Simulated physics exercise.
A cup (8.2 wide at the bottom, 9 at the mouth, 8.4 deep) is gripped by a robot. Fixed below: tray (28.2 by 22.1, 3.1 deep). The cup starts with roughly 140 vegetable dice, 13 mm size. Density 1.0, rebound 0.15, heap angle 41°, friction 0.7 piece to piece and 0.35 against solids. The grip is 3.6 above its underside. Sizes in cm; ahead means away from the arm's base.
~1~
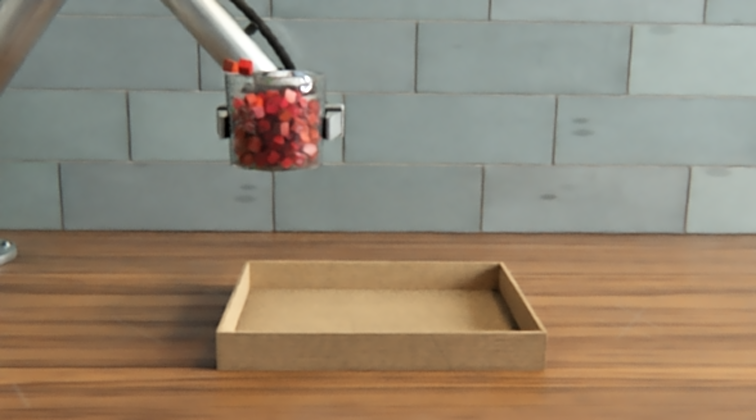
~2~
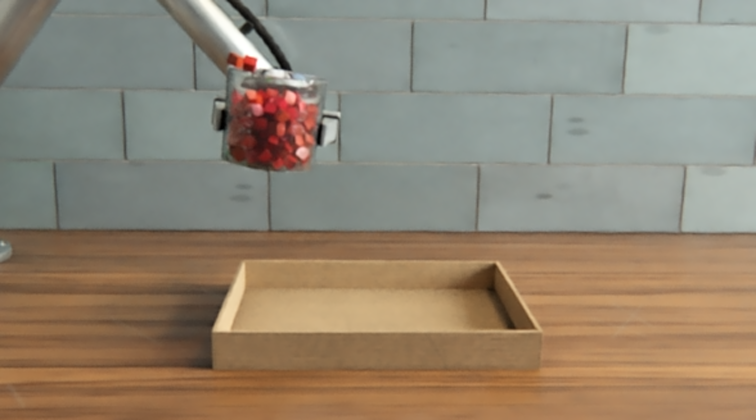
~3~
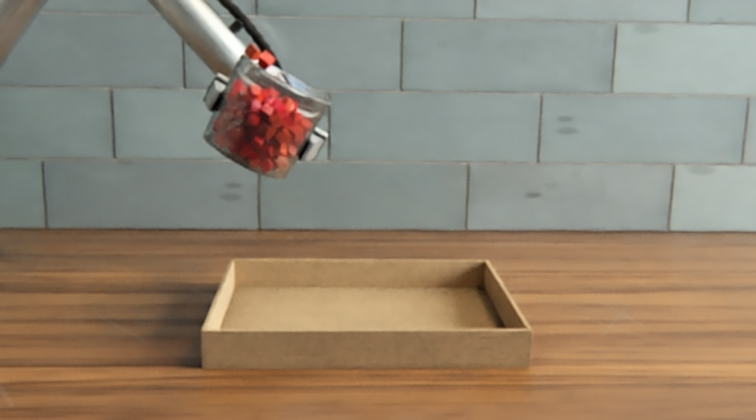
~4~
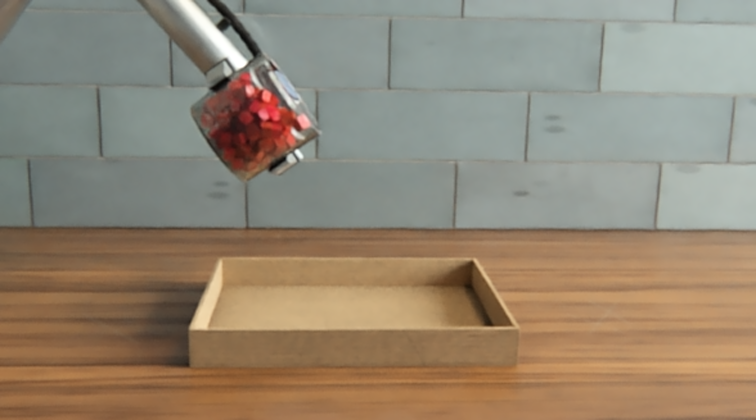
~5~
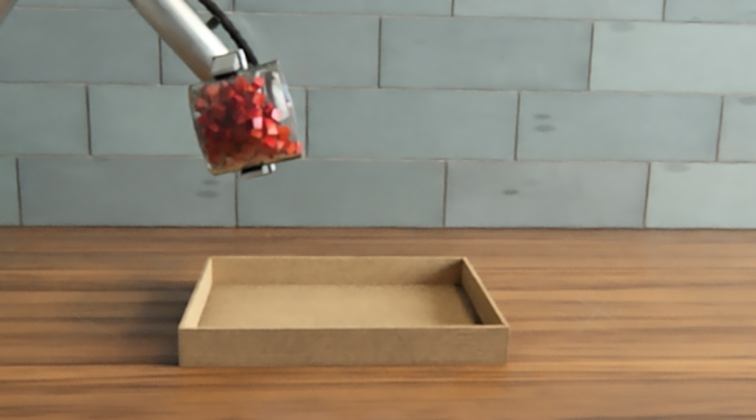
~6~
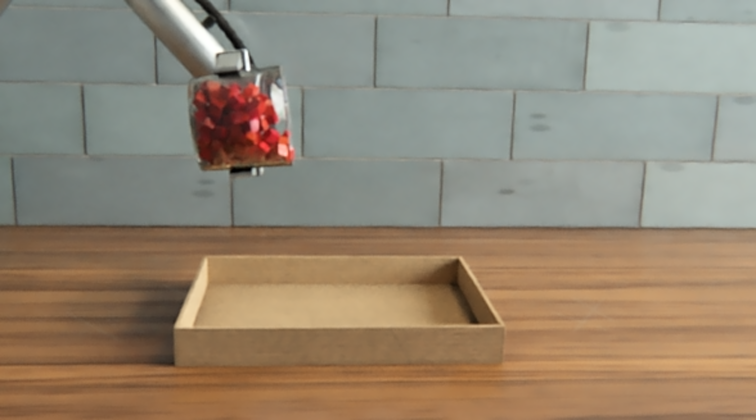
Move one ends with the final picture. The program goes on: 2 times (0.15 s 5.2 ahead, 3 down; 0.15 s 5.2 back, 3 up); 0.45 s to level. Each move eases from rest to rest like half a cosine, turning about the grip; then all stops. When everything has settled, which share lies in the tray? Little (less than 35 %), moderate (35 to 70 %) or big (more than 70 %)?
A moderate share, 35 to 70 %, ends in the tray.
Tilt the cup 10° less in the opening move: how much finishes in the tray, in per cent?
Some 15 per cent.
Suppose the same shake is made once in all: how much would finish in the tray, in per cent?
Then about 35 per cent.
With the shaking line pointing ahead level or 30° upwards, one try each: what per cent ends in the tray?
Some 90 and 95 per cent.
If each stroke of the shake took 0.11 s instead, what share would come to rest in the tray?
In that case some 60 per cent.
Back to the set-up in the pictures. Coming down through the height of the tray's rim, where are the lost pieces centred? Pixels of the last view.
Near (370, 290).
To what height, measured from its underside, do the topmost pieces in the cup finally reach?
About 5.5 cm.
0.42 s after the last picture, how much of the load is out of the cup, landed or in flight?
Some 30 per cent.
Then, 0.42 s later, tilted 83° forward, highest piece 19 above the table; 100 in the cup, 40 in the tray, 1 in flight or on a rim.
Then, 0.84 s later, tilted 37° forward, highest piece 22 above the table; 72 in the tray, 67 in the cup, 2 in flight or on a rim.
Then, 1.25 s later, level, highest piece 22 above the table; 74 in the tray, 67 in the cup.
Then, 2.30 s later, level, highest piece 22 above the table; 74 in the tray, 67 in the cup.
At rest, 74 in the tray, 67 in the cup. That is 52 % in the tray.
